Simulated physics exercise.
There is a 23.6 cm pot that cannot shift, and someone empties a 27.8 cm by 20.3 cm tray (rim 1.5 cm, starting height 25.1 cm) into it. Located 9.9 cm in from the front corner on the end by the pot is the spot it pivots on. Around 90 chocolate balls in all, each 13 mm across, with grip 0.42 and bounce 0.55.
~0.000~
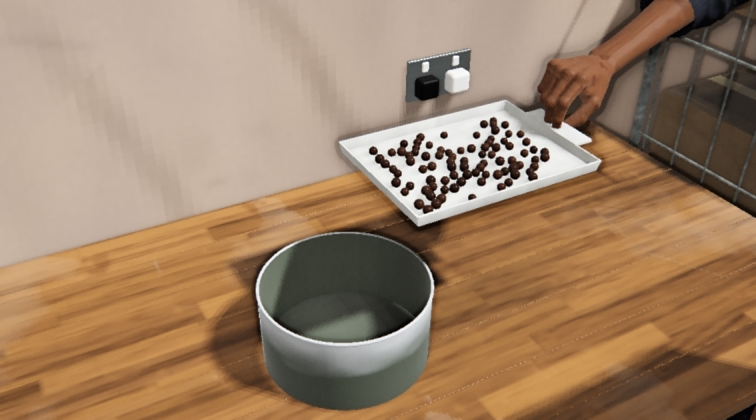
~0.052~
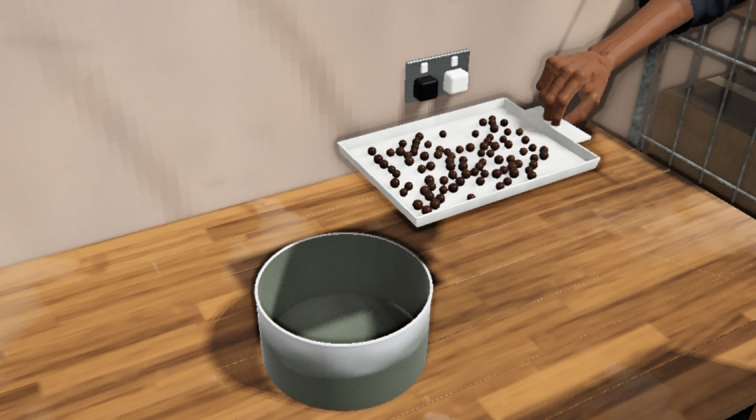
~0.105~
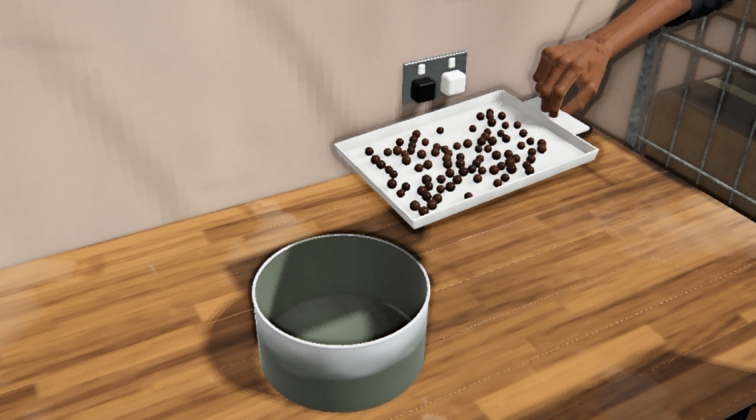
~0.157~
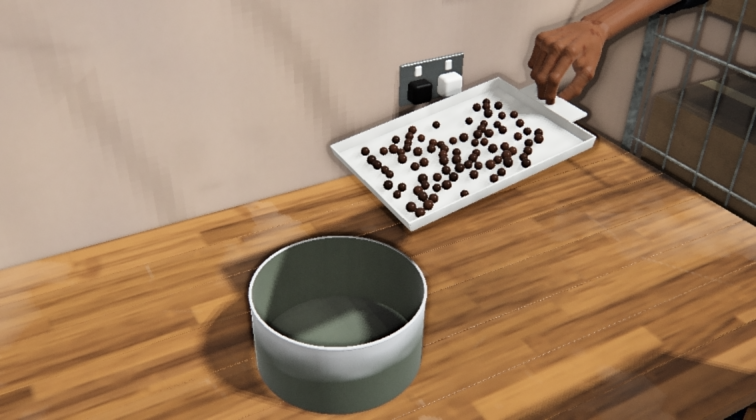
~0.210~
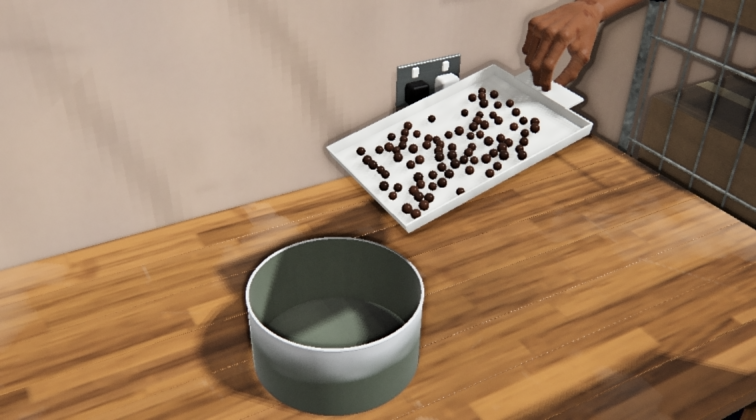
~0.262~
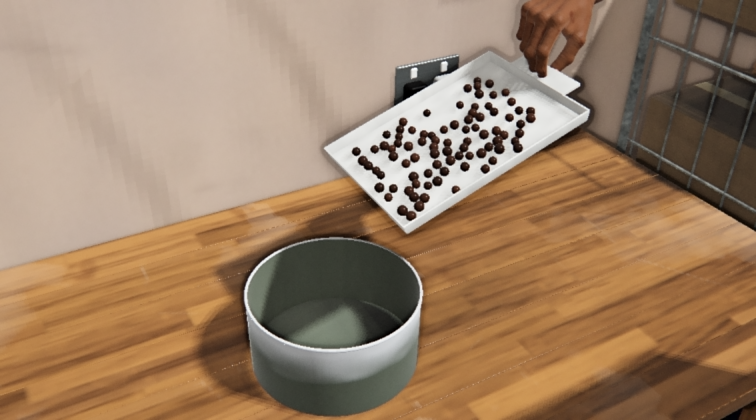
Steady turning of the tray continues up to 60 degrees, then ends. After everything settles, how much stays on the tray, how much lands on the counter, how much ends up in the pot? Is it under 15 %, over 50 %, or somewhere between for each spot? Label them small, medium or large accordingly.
Tray - large, counter - small, pot - medium.
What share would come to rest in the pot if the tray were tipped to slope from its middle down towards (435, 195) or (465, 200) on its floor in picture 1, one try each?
That would be close to 10 per cent, then close to 0 per cent.
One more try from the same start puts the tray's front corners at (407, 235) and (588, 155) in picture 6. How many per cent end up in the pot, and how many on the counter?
The pot gets 0 and the counter 0.
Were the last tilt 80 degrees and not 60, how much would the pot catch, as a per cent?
Around 20 per cent, then.
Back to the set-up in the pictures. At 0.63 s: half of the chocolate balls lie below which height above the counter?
The halfway mark is near 28 cm.
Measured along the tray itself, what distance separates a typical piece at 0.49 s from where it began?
About 7 cm.
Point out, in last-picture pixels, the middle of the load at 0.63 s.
Near (384, 176).
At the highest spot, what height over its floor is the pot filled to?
About 1.5 centimetres.
Then, at 0.49 s, tilt 40 degrees; the tray holds 100 %, the pot 0 %.
Then, at 0.63 s, tilt 54 degrees; the tray holds 100 %, the pot 0 %.
After 0.91 s, tilt 60 degrees; the tray holds 80 %, the pot 15 %.
At rest (1.9 s), tray 75 %, counter 0 %, pot 20 %.
